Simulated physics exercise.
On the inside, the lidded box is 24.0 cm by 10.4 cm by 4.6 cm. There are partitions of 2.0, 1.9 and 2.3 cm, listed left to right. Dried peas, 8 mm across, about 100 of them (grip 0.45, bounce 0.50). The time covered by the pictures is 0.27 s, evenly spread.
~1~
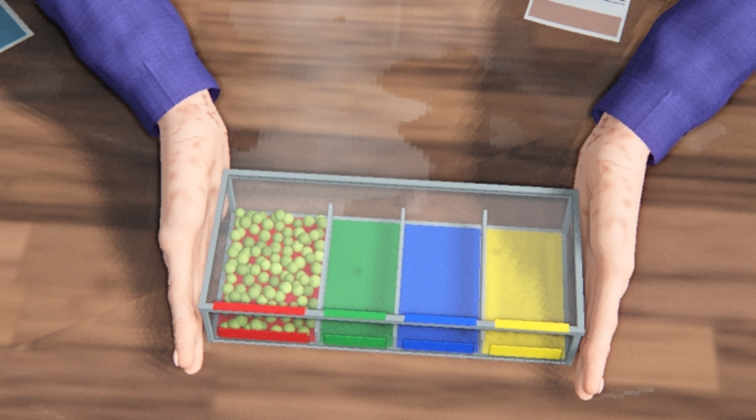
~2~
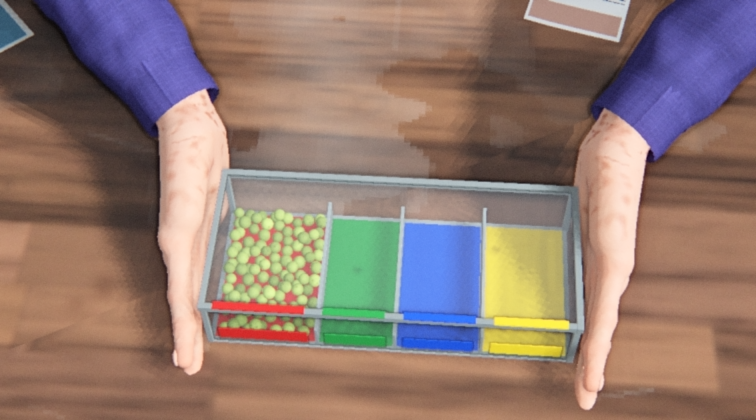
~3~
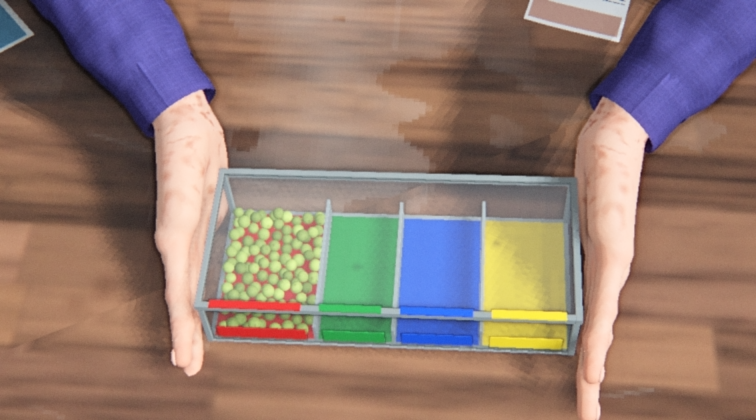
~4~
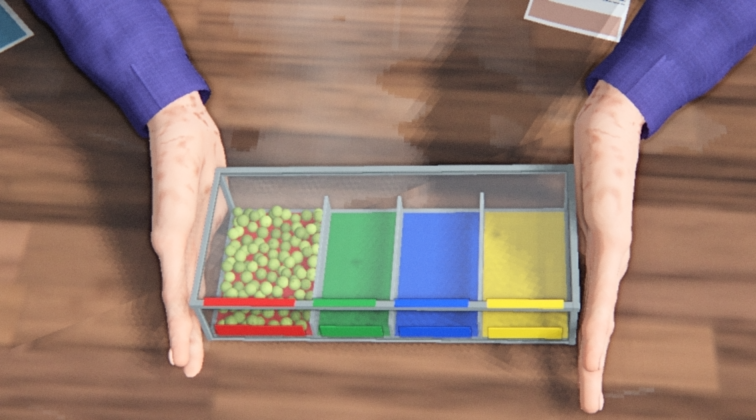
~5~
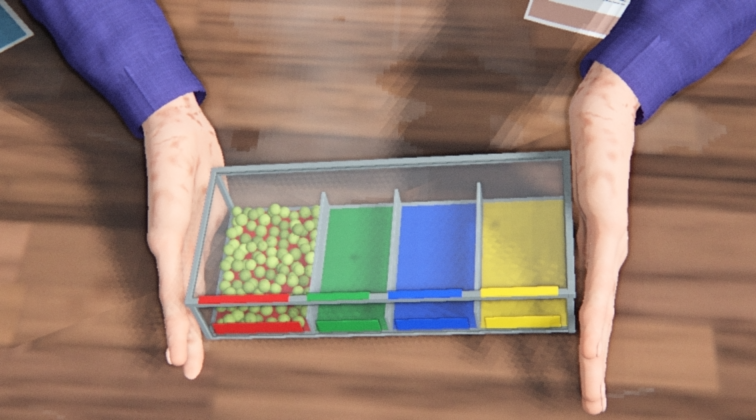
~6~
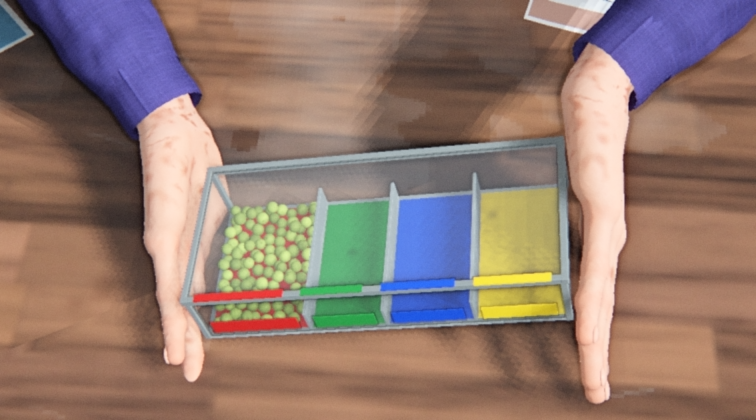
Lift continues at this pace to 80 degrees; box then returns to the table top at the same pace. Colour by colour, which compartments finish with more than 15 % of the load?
Red: Yes, blue: No, green: No, yellow: No.
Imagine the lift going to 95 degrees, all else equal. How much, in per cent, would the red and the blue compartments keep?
In that case red 100; blue 0.
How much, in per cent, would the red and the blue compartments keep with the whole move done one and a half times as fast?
Then: Red 100; blue 0.
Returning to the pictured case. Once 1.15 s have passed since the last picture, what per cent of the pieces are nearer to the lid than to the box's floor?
Roughly 0 per cent.
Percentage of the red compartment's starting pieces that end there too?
100 %.
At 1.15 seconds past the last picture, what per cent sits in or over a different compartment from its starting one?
Value: Close to 0 %.
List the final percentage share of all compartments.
Per cent by compartment - red 100, blue 0, green 0, yellow 0.
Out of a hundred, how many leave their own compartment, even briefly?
That share comes to about 0 per cent.
Then, 1.15 s after the last picture, tilt 80 degrees; red 100 %.
Then, 1.92 s after the last picture, tilt 35 degrees; red 100 %.
Then, 2.70 s after the last picture, tilt 0 degrees; red 100 %.
In the end, red 100 %, blue 0 %, green 0 %, yellow 0 %.
